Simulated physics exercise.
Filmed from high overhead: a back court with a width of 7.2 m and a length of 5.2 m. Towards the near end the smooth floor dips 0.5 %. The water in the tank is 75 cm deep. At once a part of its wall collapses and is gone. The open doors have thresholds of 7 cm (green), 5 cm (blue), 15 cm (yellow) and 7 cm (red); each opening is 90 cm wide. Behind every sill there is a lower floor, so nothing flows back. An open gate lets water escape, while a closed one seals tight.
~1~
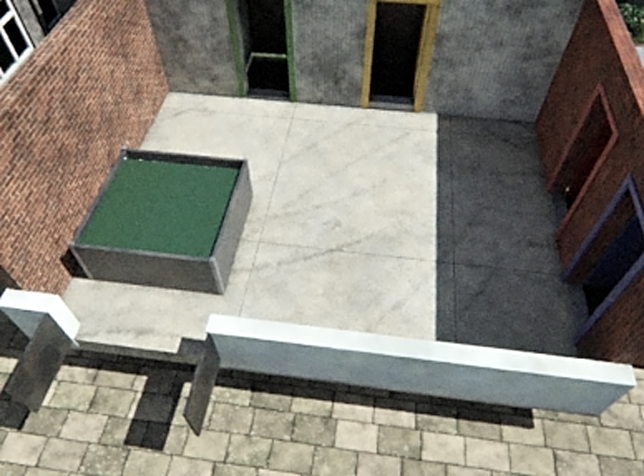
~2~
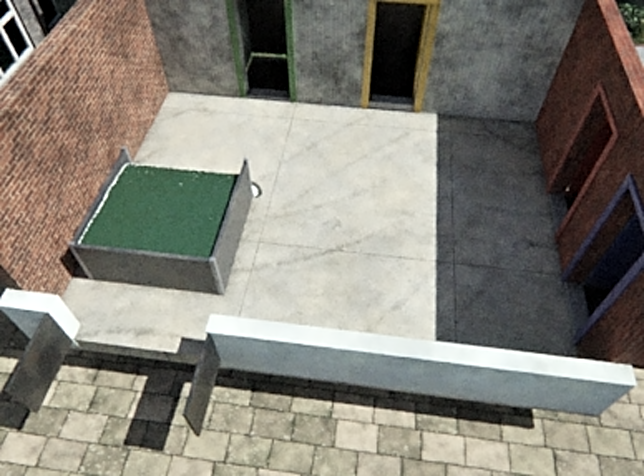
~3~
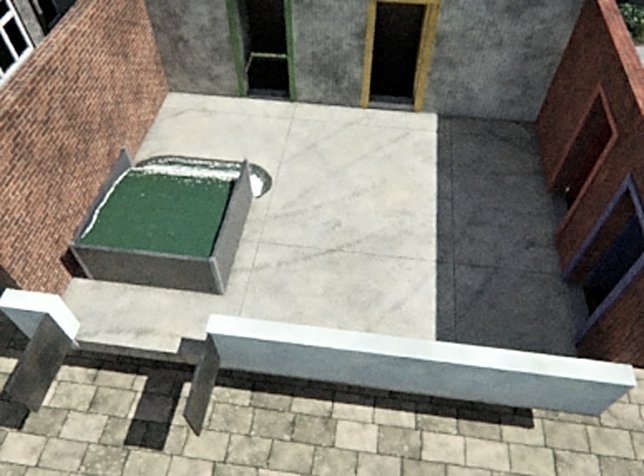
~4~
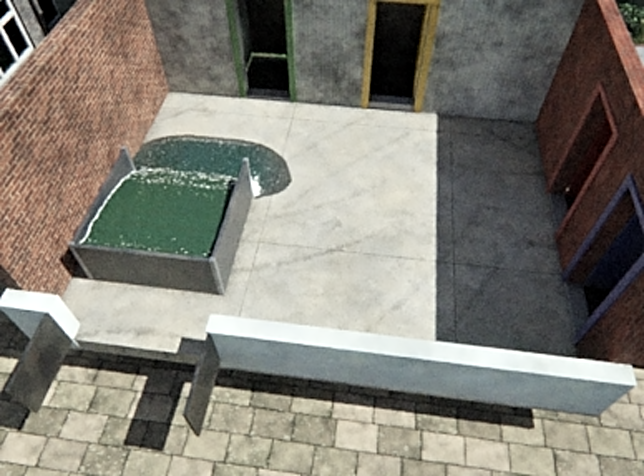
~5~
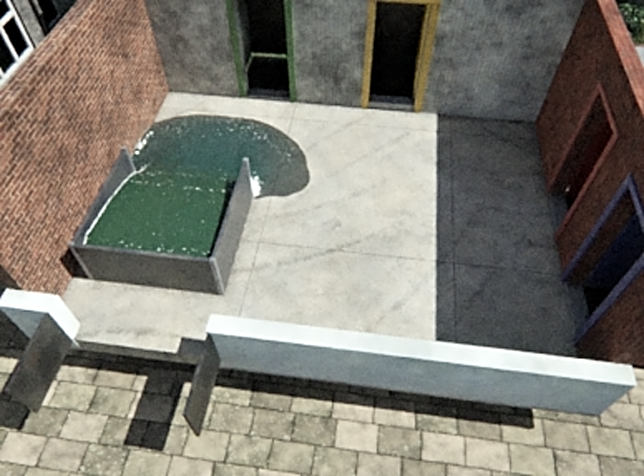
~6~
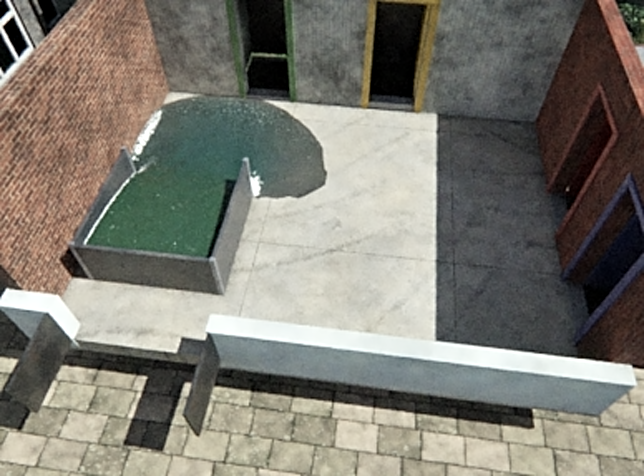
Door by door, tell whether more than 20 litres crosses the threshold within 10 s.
Outcome: Green door: The total grows larger than the cap; blue door: The total grows larger than the cap; yellow door: The total remains smaller than the cap; red door: The total grows larger than the cap.
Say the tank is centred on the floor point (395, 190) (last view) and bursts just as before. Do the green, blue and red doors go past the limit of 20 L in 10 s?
Lab note: Green door limit not exceeded; blue door limit exceeded; red door limit not exceeded.
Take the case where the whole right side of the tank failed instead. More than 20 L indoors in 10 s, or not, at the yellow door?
Compared with the limit, yellow is less.
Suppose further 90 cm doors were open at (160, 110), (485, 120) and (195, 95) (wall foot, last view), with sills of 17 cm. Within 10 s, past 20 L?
Result in order - more than that, not enough, more than that.
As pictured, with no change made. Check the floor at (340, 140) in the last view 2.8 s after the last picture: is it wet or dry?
By then the spot is drenched.
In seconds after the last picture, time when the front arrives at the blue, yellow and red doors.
Blue = 4.0 s, yellow = 0.9 s, red = 3.2 s.
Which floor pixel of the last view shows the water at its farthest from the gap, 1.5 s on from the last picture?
Near (459, 116).
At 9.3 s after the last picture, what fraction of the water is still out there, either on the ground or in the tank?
I'd put it at some 80 percent still there.
Then, 0.7 s after the last picture water covers 30 % of the floor and is deepest (54 cm) near (170, 92); green door 25 cm at the sill, 83 L in, blue door not reached, yellow door not reached, red door not reached.
Then, 1.5 s after the last picture water covers 35 % of the floor and is deepest (42 cm) near (170, 128); green door 31 cm at the sill, 239 L in, blue door not reached, yellow door 12 cm at the sill, 0 L in, red door not reached.
Then, 2.8 s after the last picture water covers 45 % of the floor and is deepest (20 cm) near (284, 101); green door 17 cm at the sill, 375 L in, blue door not reached, yellow door 11 cm at the sill, 0 L in, red door not reached.
Then, 5.3 s after the last picture water covers 80 % of the floor and is deepest (22 cm) near (570, 385); green door 8 cm at the sill, 411 L in, blue door 8 cm at the sill, 1 L in, yellow door 5 cm at the sill, 0 L in, red door 12 cm at the sill, 29 L in.
Then, 9.3 s after the last picture water covers 95 % of the floor and is deepest (12 cm) near (527, 380); green door 3 cm at the sill, 413 L in, blue door 11 cm at the sill, 39 L in, yellow door 4 cm at the sill, 0 L in, red door 6 cm at the sill, 50 L in.
